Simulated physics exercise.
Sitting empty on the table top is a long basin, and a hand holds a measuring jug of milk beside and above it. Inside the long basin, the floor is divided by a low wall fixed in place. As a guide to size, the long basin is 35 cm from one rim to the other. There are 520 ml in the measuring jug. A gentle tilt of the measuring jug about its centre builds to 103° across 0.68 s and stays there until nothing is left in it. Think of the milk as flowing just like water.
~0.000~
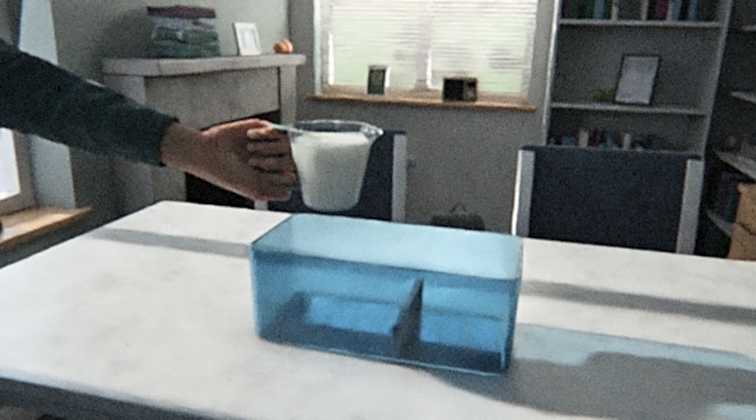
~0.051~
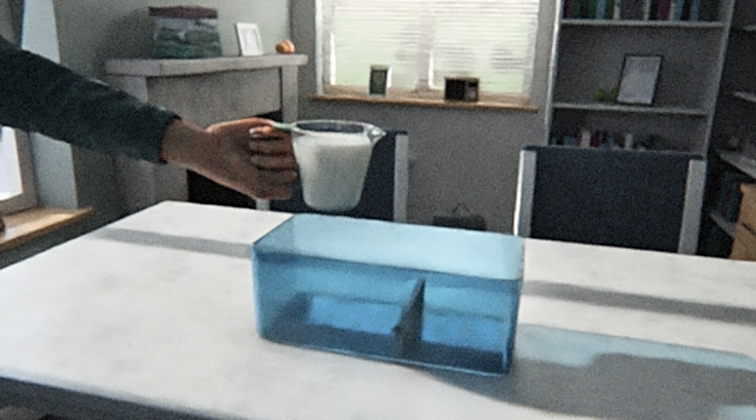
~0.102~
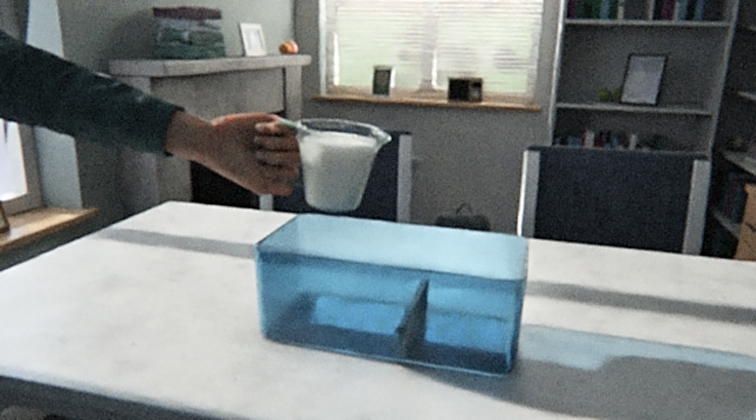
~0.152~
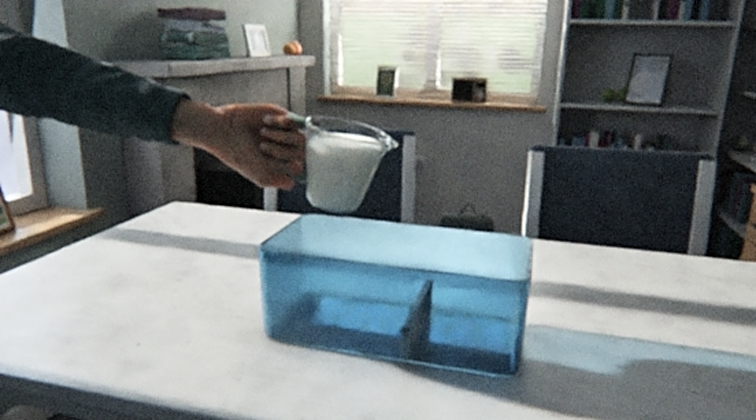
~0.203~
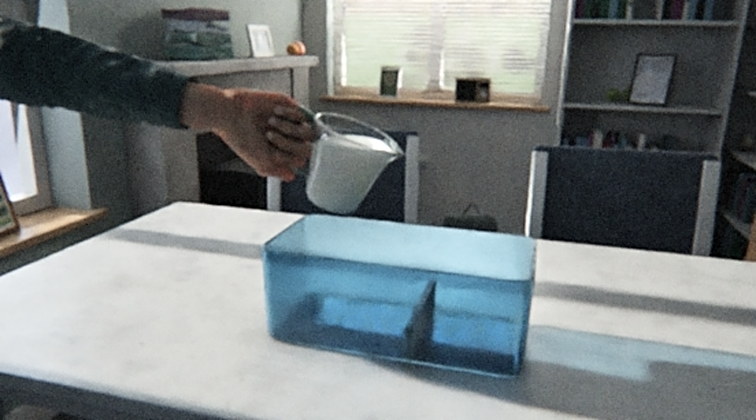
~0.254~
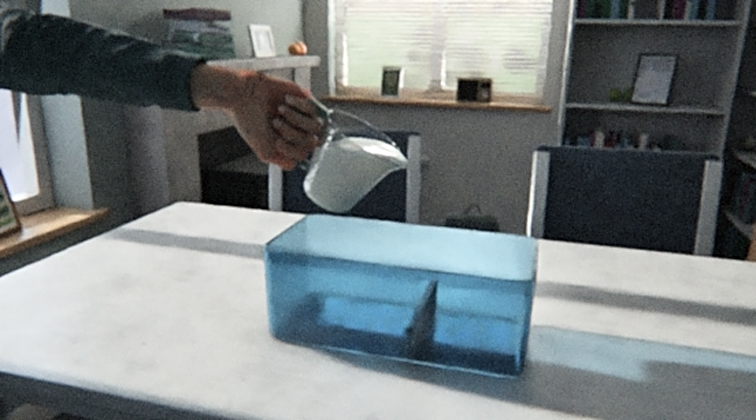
The video shows a hand holding a clear measuring jug of milk above a blue translucent basin on a table, moving it slightly right and gradually tilting it rightward until the milk reaches the spout.
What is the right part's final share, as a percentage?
About 50 per cent.
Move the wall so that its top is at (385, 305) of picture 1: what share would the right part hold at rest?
Estimate: About 90 percent.
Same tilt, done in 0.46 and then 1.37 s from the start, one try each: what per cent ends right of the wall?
I'd expect close to 40 per cent and then close to 70 per cent.
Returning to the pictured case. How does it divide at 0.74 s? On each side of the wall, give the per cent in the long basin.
Near 40 on the left, 50 on the right.
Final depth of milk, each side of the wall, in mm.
Left 8 mm, right 12 mm.
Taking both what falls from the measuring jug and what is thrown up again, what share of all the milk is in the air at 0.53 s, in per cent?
20 per cent.
After 0.53 s the tilt is 91° and 45 per cent is still to pour, 8 is left of the wall and 28 right of it.
After 0.74 s the tilt is 103° and 6 per cent is still to pour, 40 is left of the wall and 49 right of it.
After 0.95 s the tilt is 103° and 0 per cent is still to pour, 50 is left of the wall and 49 right of it.
After 1.18 s the tilt is 103° and 0 per cent is still to pour, 50 is left of the wall and 49 right of it.
In the end 50 per cent lies left of the wall, 50 right of it and 1 outside.
